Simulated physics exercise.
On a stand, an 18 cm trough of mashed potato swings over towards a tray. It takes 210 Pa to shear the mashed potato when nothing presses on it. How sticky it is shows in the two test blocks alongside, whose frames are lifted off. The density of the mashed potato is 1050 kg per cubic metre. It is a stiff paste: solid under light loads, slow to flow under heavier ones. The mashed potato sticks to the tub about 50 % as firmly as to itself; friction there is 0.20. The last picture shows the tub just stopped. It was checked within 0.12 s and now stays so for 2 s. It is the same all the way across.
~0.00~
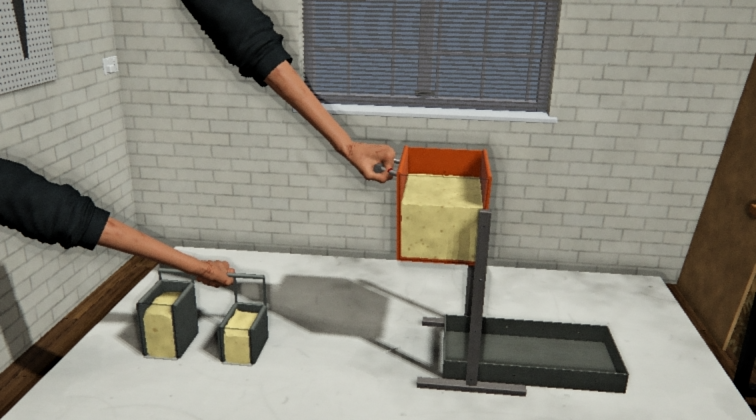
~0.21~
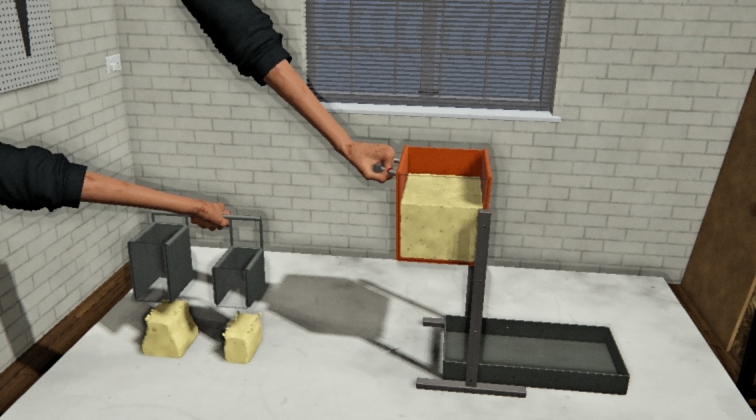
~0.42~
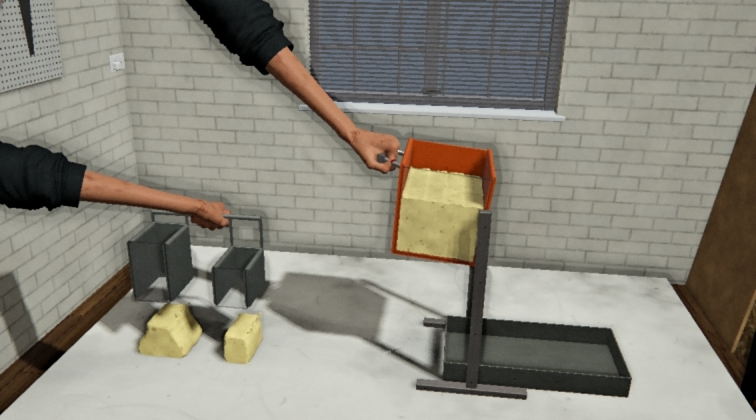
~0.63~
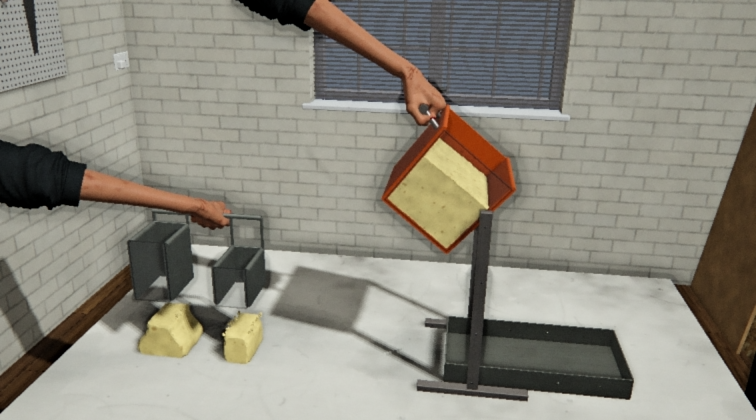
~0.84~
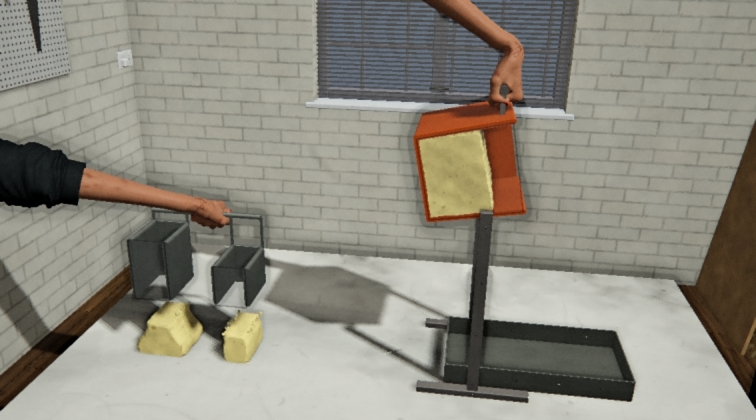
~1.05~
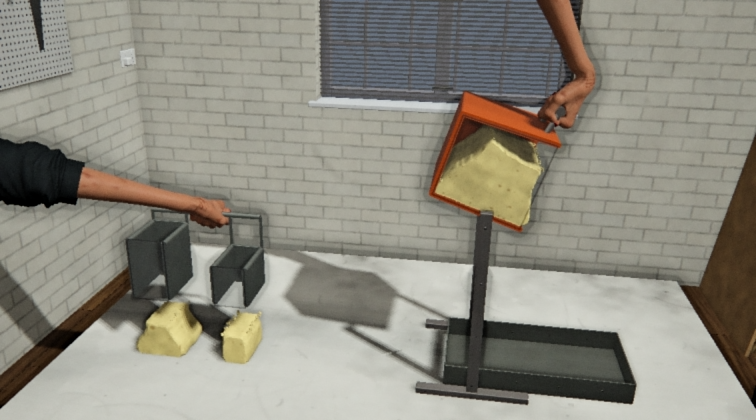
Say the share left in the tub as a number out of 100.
Close to 0 per cent.
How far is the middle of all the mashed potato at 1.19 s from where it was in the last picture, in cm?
About 9 cm.
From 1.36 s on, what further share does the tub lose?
Some 16 per cent.
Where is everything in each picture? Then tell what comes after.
The first picture shows handle-side rim at (401, 174), tilt 0 degrees; highest point of the mashed potato at (407, 203); test blocks 12 cm, 7.7 cm high (left to right).
The second picture shows handle-side rim at (401, 174), tilt 0 degrees; highest point of the mashed potato at (407, 203); test blocks 9.6 cm, 7.5 cm high (left to right).
The third picture shows handle-side rim at (405, 166), tilt 6 degrees; highest point of the mashed potato at (408, 197); test blocks 8.8 cm, 7.4 cm high (left to right).
The fourth picture shows handle-side rim at (446, 131), tilt 39 degrees; highest point of the mashed potato at (428, 158); test blocks 8.7 cm, 7.4 cm high (left to right).
The fifth picture shows handle-side rim at (514, 124), tilt 79 degrees; highest point of the mashed potato at (475, 133); test blocks 8.7 cm, 7.4 cm high (left to right).
The sixth picture shows handle-side rim at (558, 148), tilt 107 degrees; highest point of the mashed potato at (495, 142); test blocks 8.7 cm, 7.4 cm high (left to right).
By 1.19 s, the tub is at 107 degrees and holds 53 %.
By 1.36 s, the tub is at 107 degrees and holds 16 %.
By 1.53 s, the tub is at 107 degrees and holds 0 %.
By 1.70 s, the tub is at 107 degrees and holds 0 %.
By 3.05 s, at the end, the tub is at 107 degrees and holds 0 %.
